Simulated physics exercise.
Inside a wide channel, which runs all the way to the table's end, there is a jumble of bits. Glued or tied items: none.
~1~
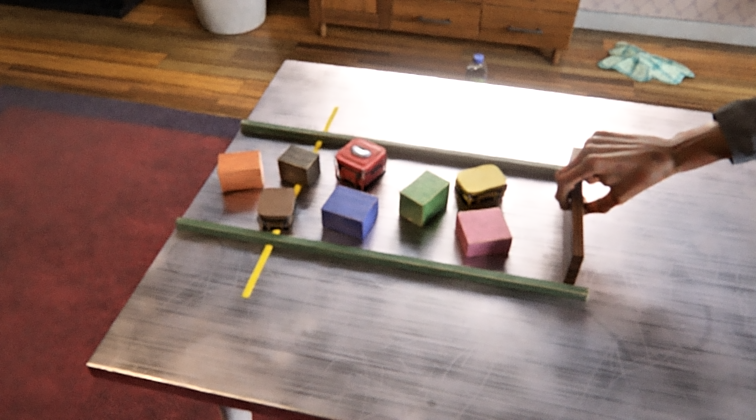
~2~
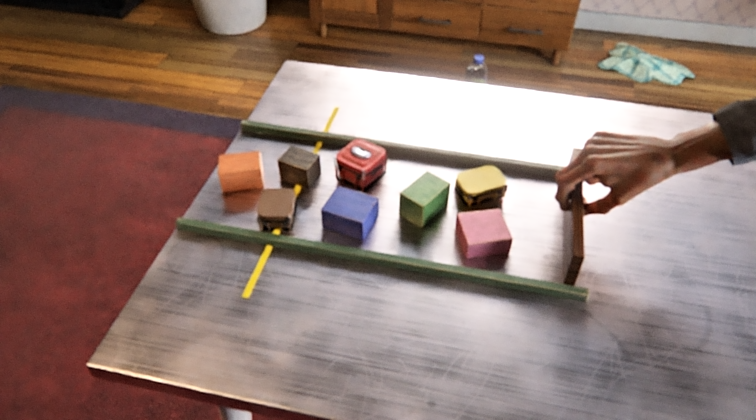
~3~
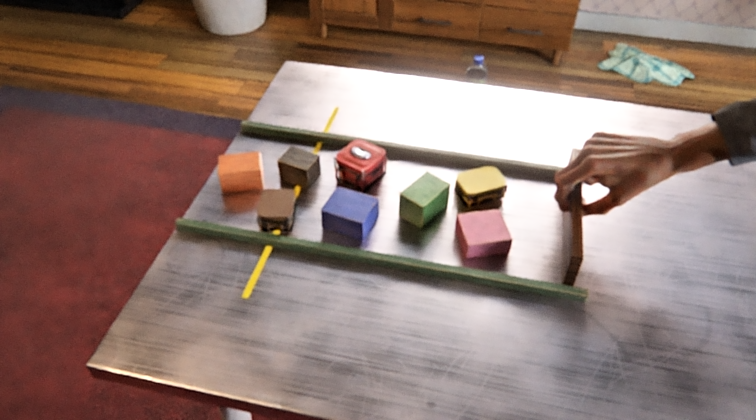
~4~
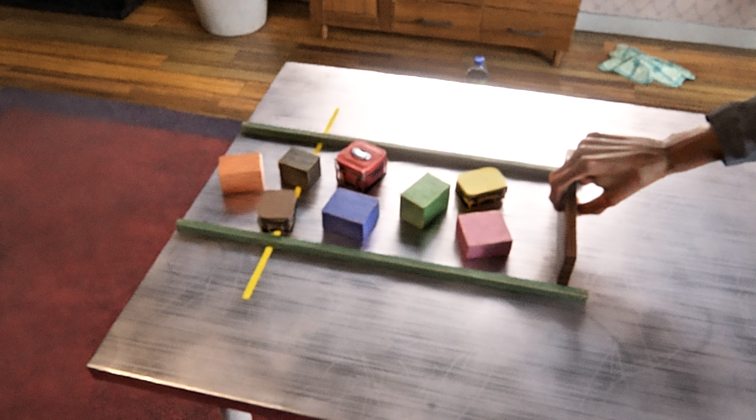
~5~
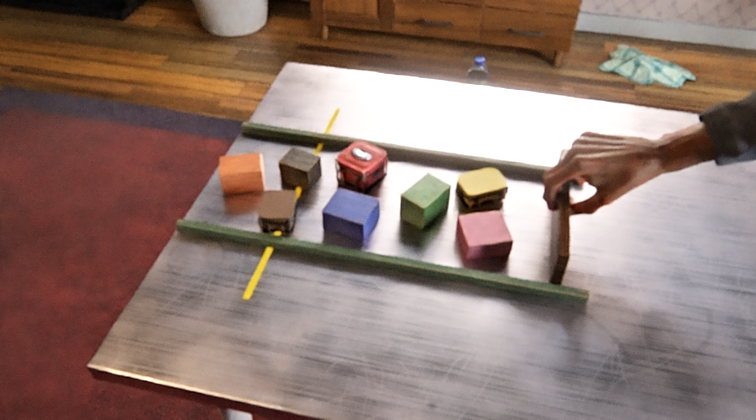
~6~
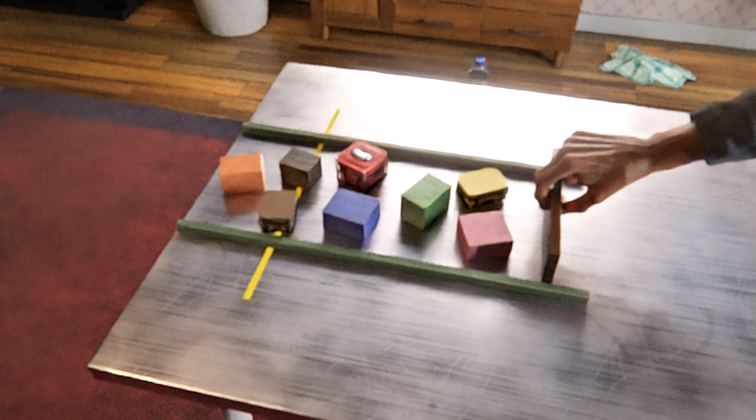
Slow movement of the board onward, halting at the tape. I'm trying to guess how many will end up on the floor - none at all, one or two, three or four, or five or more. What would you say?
I expect one or two drops over the end.
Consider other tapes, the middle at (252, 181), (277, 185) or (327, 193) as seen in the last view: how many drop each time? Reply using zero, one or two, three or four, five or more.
At least five; three or four; no fall at all.
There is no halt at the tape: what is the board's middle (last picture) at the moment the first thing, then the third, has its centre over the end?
The middle sits near (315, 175) at the first moment and near (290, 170) at the second.
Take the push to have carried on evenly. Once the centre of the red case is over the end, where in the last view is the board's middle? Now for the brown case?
Middle: Roughly (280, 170); roughly (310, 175).
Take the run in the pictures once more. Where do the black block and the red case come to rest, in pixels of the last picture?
Roughly (228, 156) for the first and roughly (251, 138) for the second.
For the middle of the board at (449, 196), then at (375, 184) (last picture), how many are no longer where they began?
At the one place 3, at the other 7.
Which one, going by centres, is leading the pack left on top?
The one is the black block.
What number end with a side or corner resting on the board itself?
2 end up touching it.
Early on, none off yet; orange block at rest near (243, 173); brown case at rest near (279, 212); black block at rest near (301, 169).
A while later, none off yet; orange block at rest near (243, 173); brown case travelled about its own width near (256, 207); black block moving near (291, 168).
Finally, the number that fall off is one or two; lost, brown case and orange block.
